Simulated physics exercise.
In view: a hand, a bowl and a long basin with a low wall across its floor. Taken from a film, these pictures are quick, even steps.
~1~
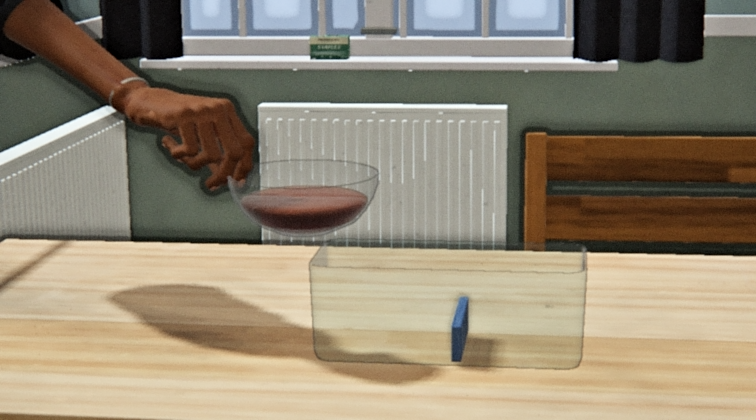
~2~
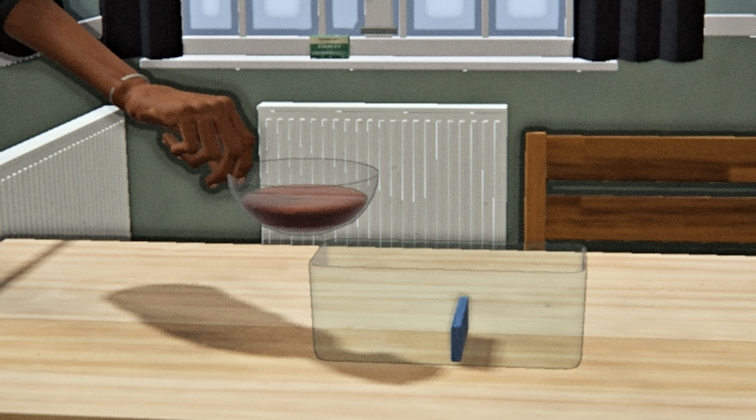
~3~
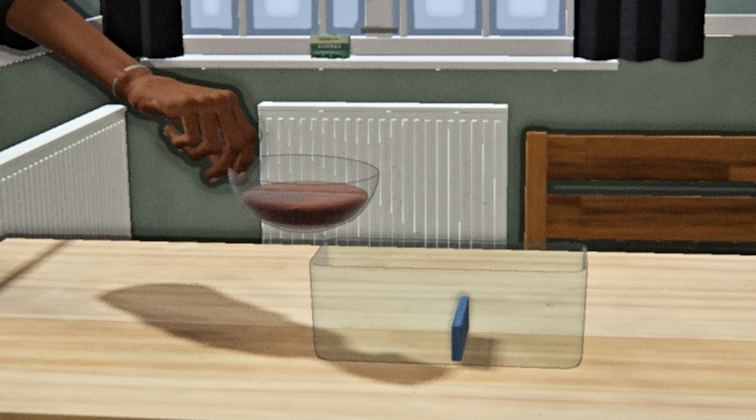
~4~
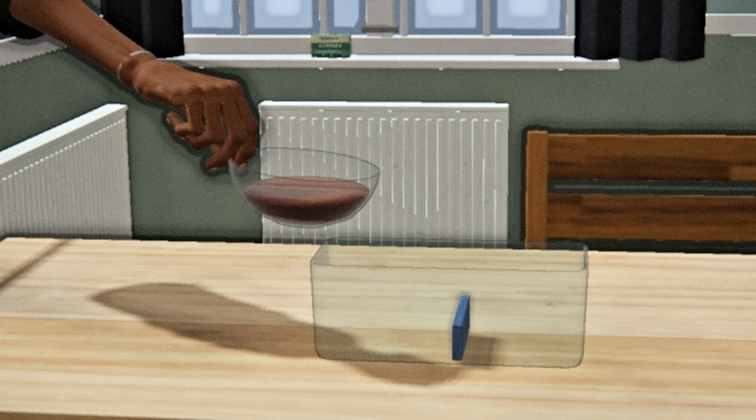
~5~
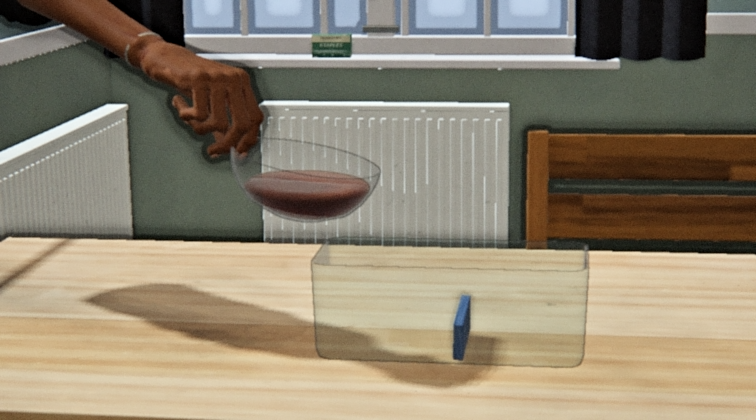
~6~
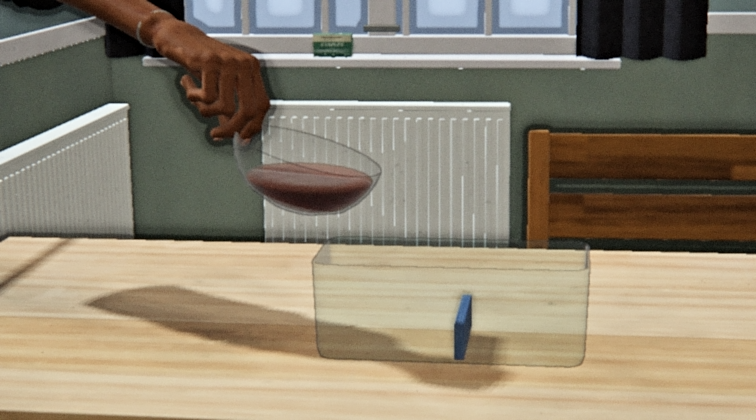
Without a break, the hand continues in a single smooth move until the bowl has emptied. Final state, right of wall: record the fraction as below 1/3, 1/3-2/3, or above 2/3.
Recorded: 1/3-2/3.
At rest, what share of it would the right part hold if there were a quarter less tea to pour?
Close to 40 per cent.
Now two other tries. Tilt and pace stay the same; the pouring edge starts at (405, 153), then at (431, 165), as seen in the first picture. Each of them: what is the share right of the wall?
Near 85 in a hundred first, near 85 in a hundred second.
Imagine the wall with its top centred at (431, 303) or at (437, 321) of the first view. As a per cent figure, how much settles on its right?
Roughly 90 % and 80 %.
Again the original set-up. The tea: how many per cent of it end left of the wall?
Roughly 40 %.
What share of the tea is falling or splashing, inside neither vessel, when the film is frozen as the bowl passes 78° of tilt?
It works out to about 50 percent.
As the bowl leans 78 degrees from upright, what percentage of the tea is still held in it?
Near 35 per cent.
A moment on, the bowl is tipped on its side and 37 per cent is still to pour, 10 is left of the wall and 0 right of it.
Next, the bowl is tipped right over and 0 per cent is still to pour, 35 is left of the wall and 59 right of it.
Then the bowl is tipped right over and 0 per cent is still to pour, 41 is left of the wall and 56 right of it.
Later the bowl is tipped right over and 0 per cent is still to pour, 41 is left of the wall and 56 right of it.
In the end 41 per cent lies left of the wall, 56 right of it and 2 outside.
